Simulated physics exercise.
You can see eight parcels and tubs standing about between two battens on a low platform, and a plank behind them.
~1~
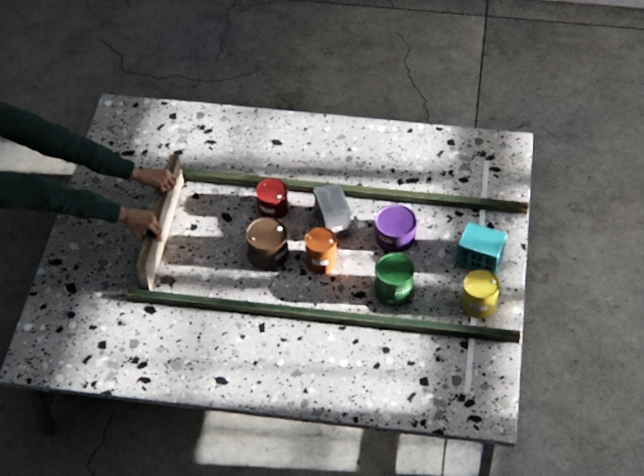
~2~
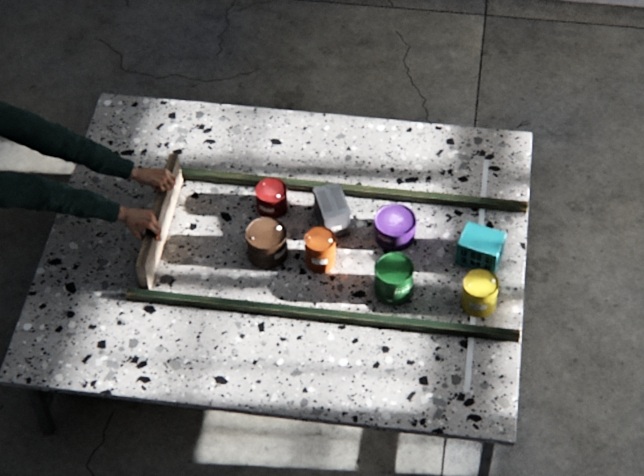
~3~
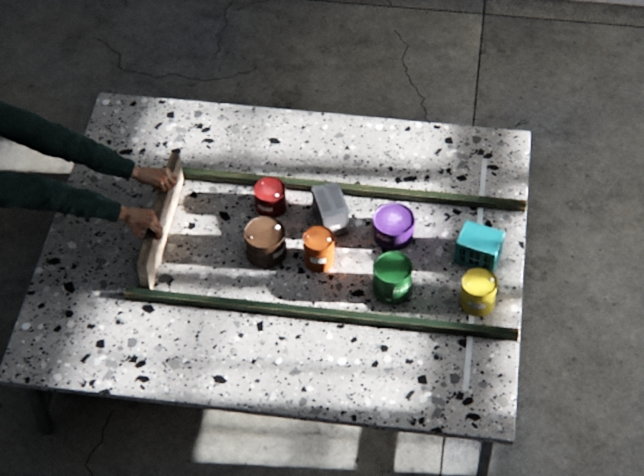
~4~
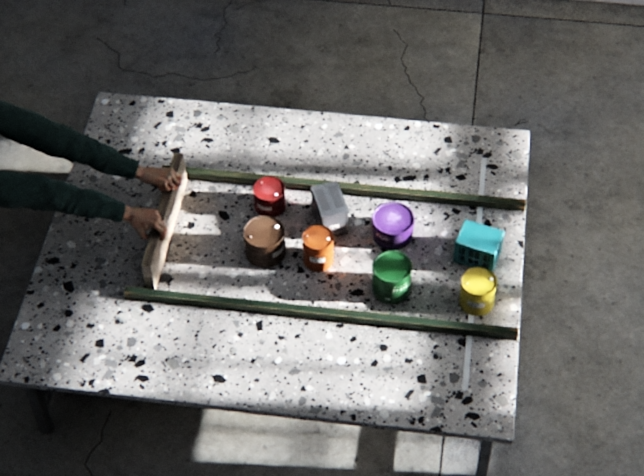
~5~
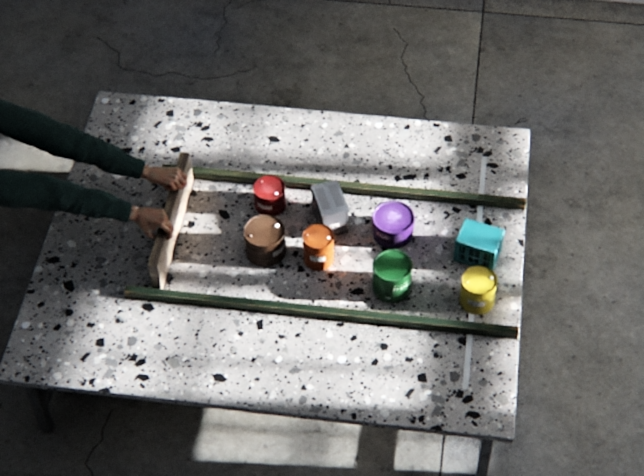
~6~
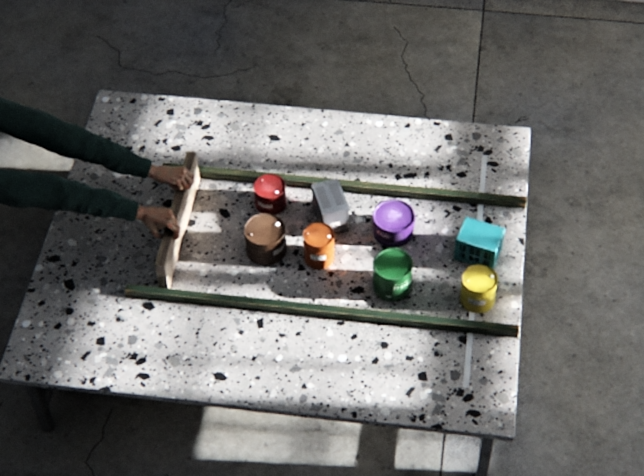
Two hands slide a plank slightly right between two battens, behind eight still, colourful containers.
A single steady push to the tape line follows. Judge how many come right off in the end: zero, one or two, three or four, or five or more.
The tally of those that come down is above two and below five.
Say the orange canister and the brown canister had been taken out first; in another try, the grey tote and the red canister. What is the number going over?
Try one: 2; try two: 3.
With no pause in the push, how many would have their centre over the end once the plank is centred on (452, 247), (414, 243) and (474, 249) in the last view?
The counts are 2, 0 and 4, in that order.
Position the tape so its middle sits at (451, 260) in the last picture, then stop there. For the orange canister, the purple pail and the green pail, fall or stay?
Outcome: Orange canister is not lost; purple pail is not lost; green pail is not lost.
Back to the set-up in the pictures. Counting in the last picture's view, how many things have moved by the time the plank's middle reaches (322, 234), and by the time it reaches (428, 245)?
The count reaches 5 first and 8 second.
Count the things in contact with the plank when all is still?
The answer is 4.
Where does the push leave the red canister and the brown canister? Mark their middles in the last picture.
In the last picture they sit at about (496, 209) and about (497, 267).
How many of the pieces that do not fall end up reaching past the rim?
Overhanging: 1.
Early on, none off yet; yellow canister at rest near (479, 289); turquoise crate at rest near (479, 244); green pail at rest near (393, 275).
A while later, none off yet; yellow canister at rest near (479, 289); turquoise crate at rest near (479, 244); green pail travelled a little near (396, 280).
Further along, none off yet; yellow canister travelled a little near (494, 298); turquoise crate travelled about its own width near (521, 250); green pail travelled about its own width near (435, 291).
Finally, the number that fall off is three or four; lost, orange canister, purple pail, turquoise crate and yellow canister.
